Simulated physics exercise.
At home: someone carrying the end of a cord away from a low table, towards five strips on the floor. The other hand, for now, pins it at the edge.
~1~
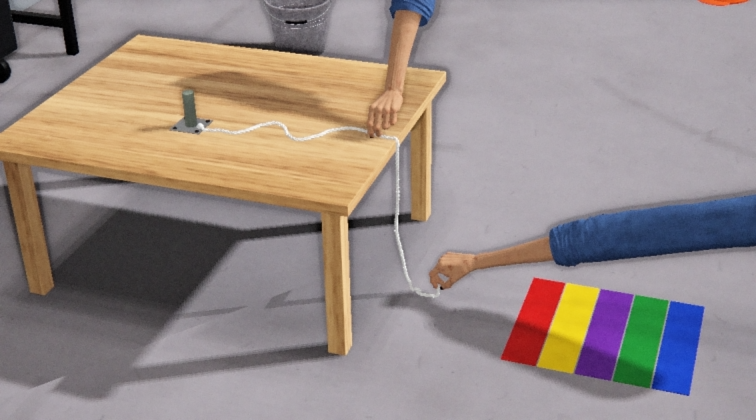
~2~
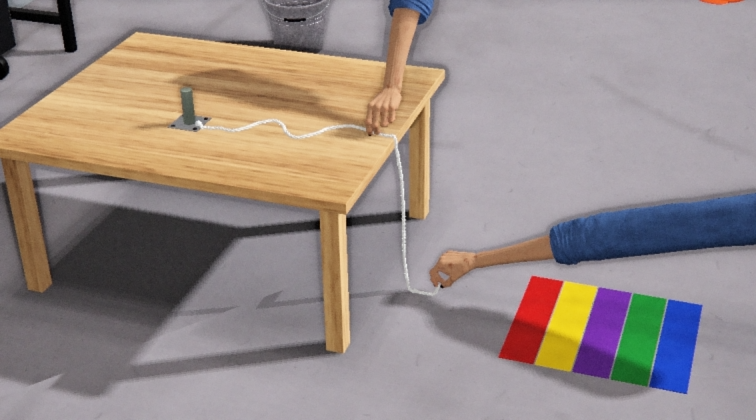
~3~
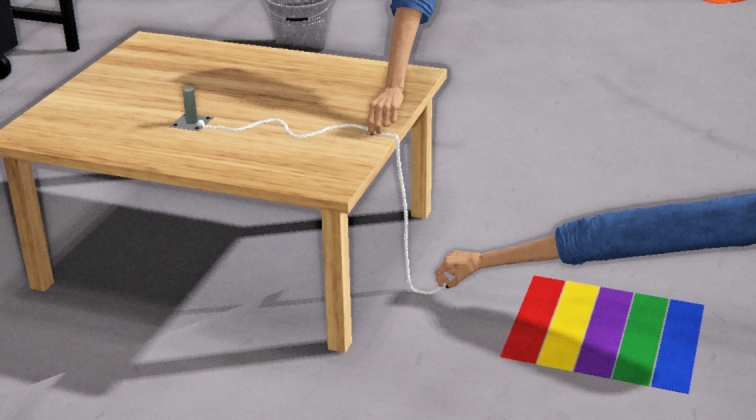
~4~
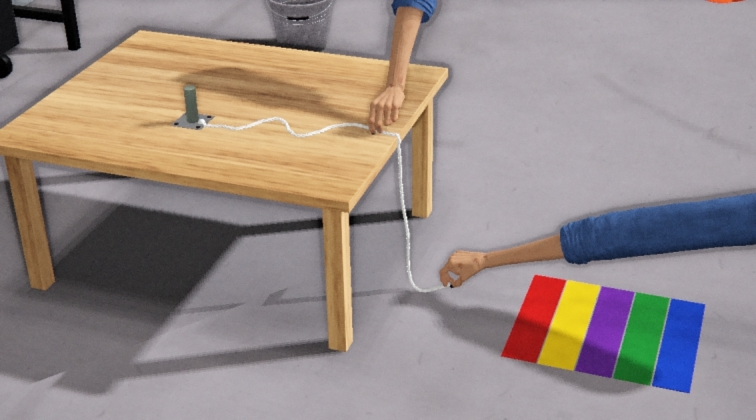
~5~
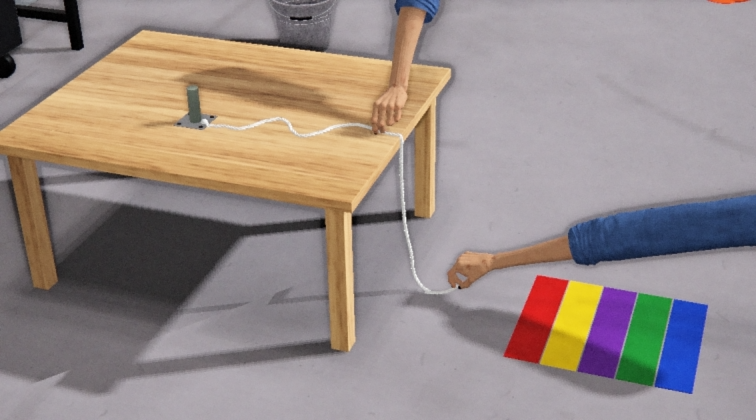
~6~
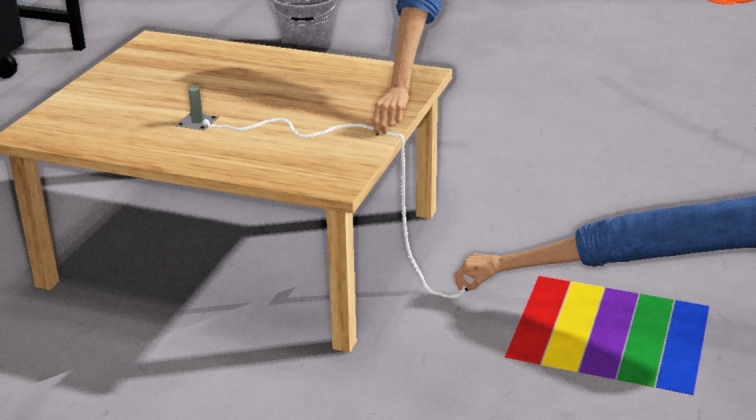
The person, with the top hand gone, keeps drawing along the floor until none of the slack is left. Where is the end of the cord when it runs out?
Above the purple strip.
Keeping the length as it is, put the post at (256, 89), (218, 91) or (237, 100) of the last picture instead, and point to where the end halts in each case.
Roughly (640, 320), (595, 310) and (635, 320).
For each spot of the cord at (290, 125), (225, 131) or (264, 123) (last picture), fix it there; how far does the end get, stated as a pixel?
It ends up near (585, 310) the first time, (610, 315) the second and (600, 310) the third.
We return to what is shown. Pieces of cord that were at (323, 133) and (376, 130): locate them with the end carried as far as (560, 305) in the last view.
The first one ends up at (361, 135) and the second one at (405, 159).
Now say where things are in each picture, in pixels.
End (439, 286); red (524, 346); yellow (560, 353); purple (597, 360); green (635, 368); blue (674, 375), in the first picture.
End (439, 285); cord through (223, 129) (283, 126) (335, 128) (396, 146) (403, 212) (406, 274), in the second picture.
End (445, 285), in the third picture.
End (449, 285); cord through (226, 127) (287, 125) (338, 126) (398, 145) (404, 211) (409, 272), in the fourth picture.
End (457, 286), in the fifth picture.
End (464, 288); cord through (231, 128) (291, 125) (343, 127) (403, 146) (404, 211) (419, 272), in the sixth picture.
Soon after, end near (560, 305); over yellow.
Then, end near (595, 312); over purple.
At full stretch, end near (616, 316); over purple. The purple one.
